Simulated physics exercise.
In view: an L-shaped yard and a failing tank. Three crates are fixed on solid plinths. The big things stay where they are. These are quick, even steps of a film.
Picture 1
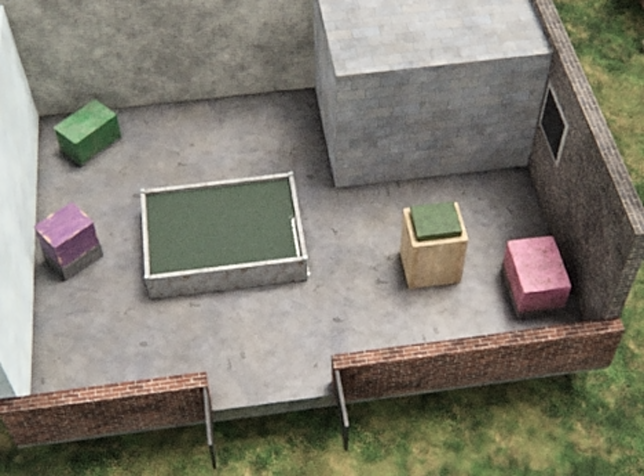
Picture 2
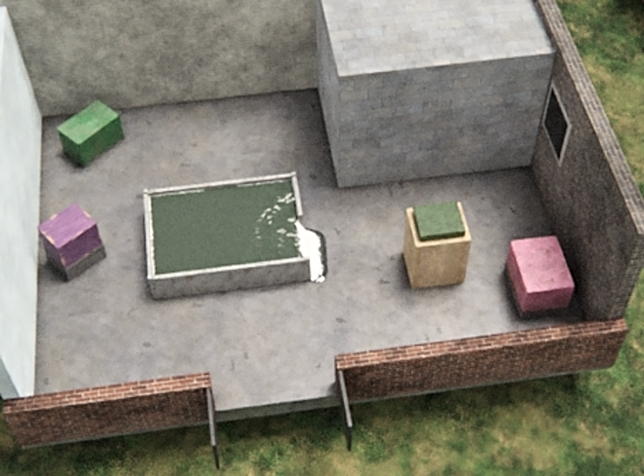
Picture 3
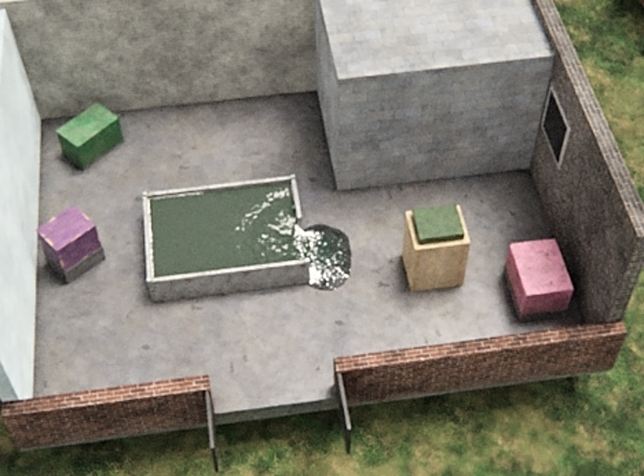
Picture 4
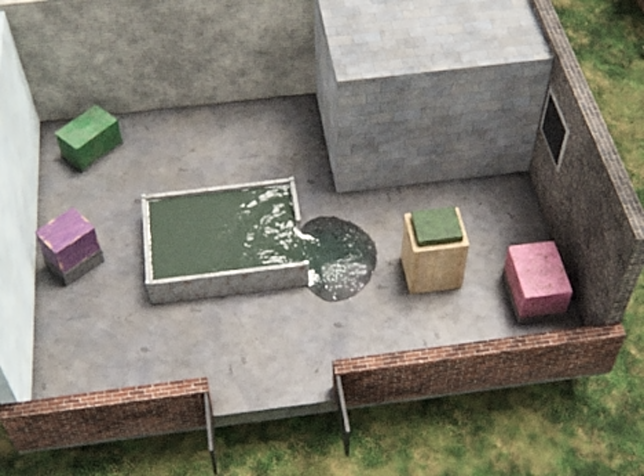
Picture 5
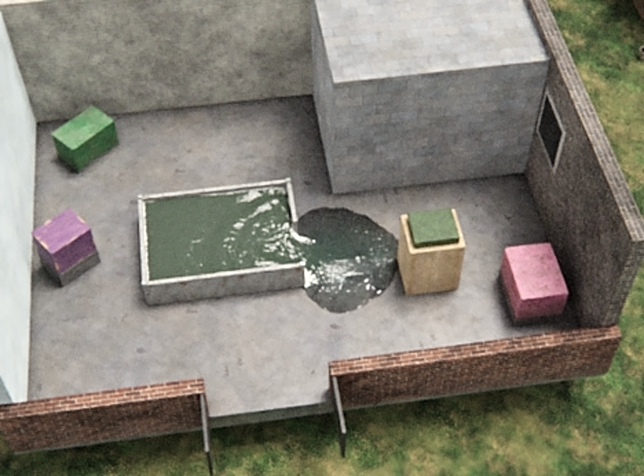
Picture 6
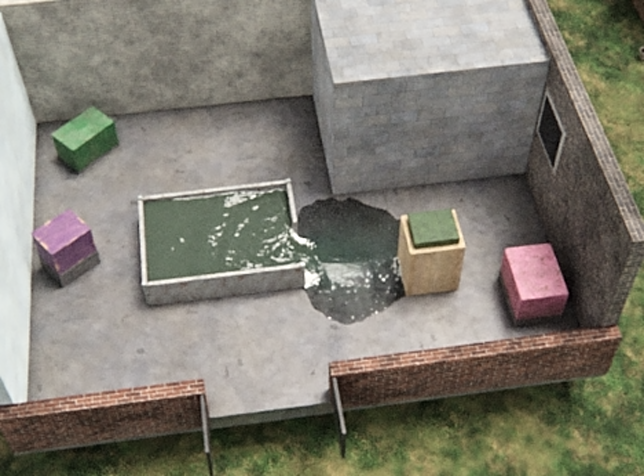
At the start, a low rectangular tank of dark green water sits still in a walled yard among coloured blocks. Water then bursts through a gap in its right side, churning white, and spreads across the concrete in a widening dark puddle that reaches the tan block with the green top.
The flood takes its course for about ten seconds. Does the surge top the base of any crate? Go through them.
In the end: The pink crate is wetted; the purple crate escapes dry; the green crate escapes dry.
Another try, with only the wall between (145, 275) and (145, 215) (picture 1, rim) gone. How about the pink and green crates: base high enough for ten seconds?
Pink crate is safe; green crate is soaked.
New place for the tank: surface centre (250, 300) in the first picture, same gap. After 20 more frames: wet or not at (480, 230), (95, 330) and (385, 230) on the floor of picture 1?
In that order: Wet, clear, wet.
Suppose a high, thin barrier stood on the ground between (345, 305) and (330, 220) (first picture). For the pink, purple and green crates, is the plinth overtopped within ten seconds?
Then: Pink crate remains dry; purple crate escapes it; green crate is wetted.
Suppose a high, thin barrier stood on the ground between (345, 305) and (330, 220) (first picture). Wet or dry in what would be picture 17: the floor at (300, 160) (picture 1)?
Verdict: Wet.
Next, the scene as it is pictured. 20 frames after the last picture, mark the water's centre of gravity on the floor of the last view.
Around (328, 261).
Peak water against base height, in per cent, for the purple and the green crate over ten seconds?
Near 0 and 0 in a hundred.
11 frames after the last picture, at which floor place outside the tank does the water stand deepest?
Around (391, 271).
A moment on, water covers 15 % of the floor; the pink crate not reached, the purple crate not reached, the green crate not reached.
Next, water covers 25 % of the floor; the pink crate not reached, the purple crate not reached, the green crate not reached.
Then, water covers 30 % of the floor; the pink crate water round its plinth, the purple crate not reached, the green crate not reached.
Later, water covers 40 % of the floor; the pink crate water round its plinth, the purple crate not reached, the green crate not reached.
In the end, water covers 55 % of the floor; the pink crate was topped, the purple crate stayed above the water, the green crate stayed above the water.
